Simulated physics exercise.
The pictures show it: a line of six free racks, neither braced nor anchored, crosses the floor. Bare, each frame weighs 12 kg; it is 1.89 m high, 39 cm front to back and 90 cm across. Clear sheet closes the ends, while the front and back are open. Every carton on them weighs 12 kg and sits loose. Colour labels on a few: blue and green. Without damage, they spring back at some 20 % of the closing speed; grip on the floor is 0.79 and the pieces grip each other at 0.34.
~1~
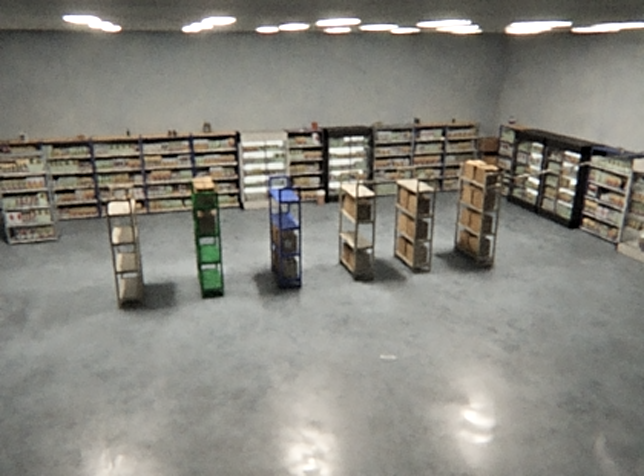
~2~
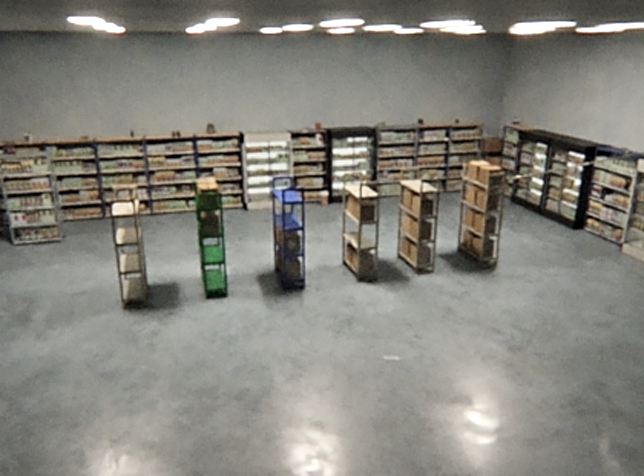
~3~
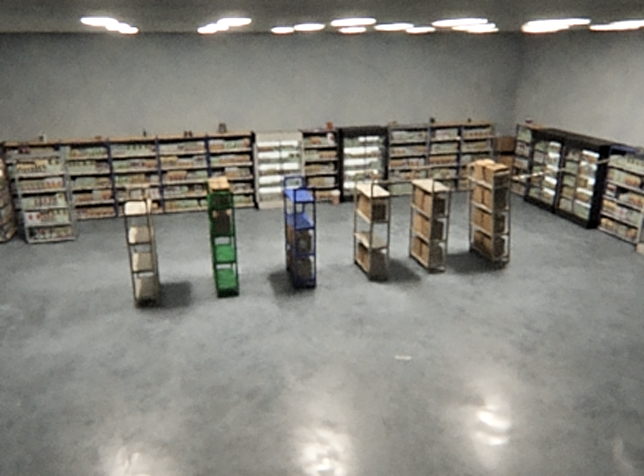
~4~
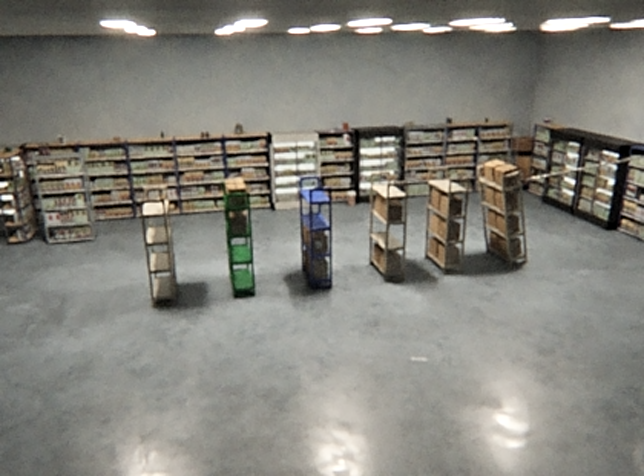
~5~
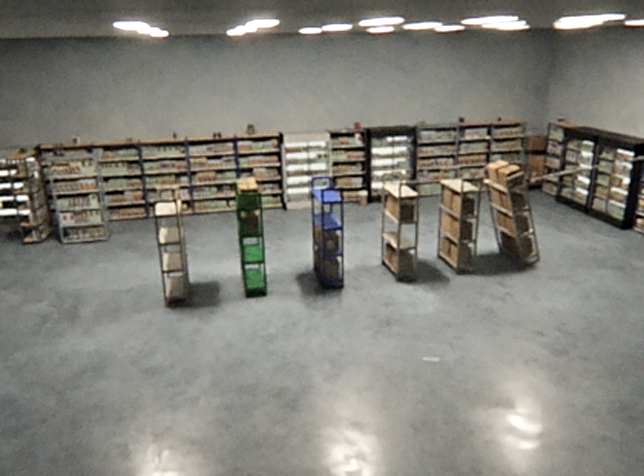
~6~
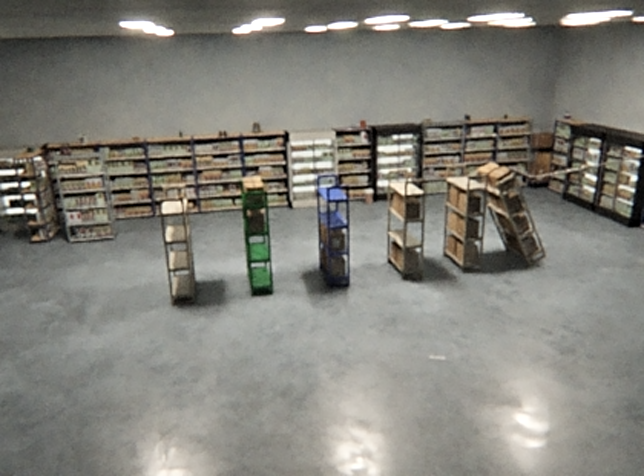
Six narrow, freestanding racks line up across the grey floor of a large room, seen from slightly above, with stocked shelving along the back and right walls. From the left stand a pale rack, a green one, a blue one and three holding tan and brown goods. As the camera pans slightly left, a thin pole at right pushes the rightmost rack, which leans left until its top meets its neighbour's.
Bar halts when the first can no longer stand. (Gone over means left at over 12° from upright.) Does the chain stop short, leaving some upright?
The push leaves some upright.
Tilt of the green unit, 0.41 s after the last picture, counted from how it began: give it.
Tilt from start: Approx. 0 degrees.
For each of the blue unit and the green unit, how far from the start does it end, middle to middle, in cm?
Blue 50, green 0.
Then, 0.41 s later than the last frame, 6 cartons spilt or dropped; none of the 5 other units over, 1 disturbed.
Then, 0.95 s later than the last frame, 12 cartons spilt or dropped; 1 of the 5 other units over.
Then, 2.81 s later than the last frame, 19 cartons spilt or dropped; 3 of the 5 other units over; blue unit tilted 26°.
When it is over, 20 cartons spilt or dropped; 3 of the 5 other units over; blue unit tilted 32°; green unit unmoved. Two left standing. In pixels of the last frame, middles, blue unit near (304, 235), green unit near (257, 237).
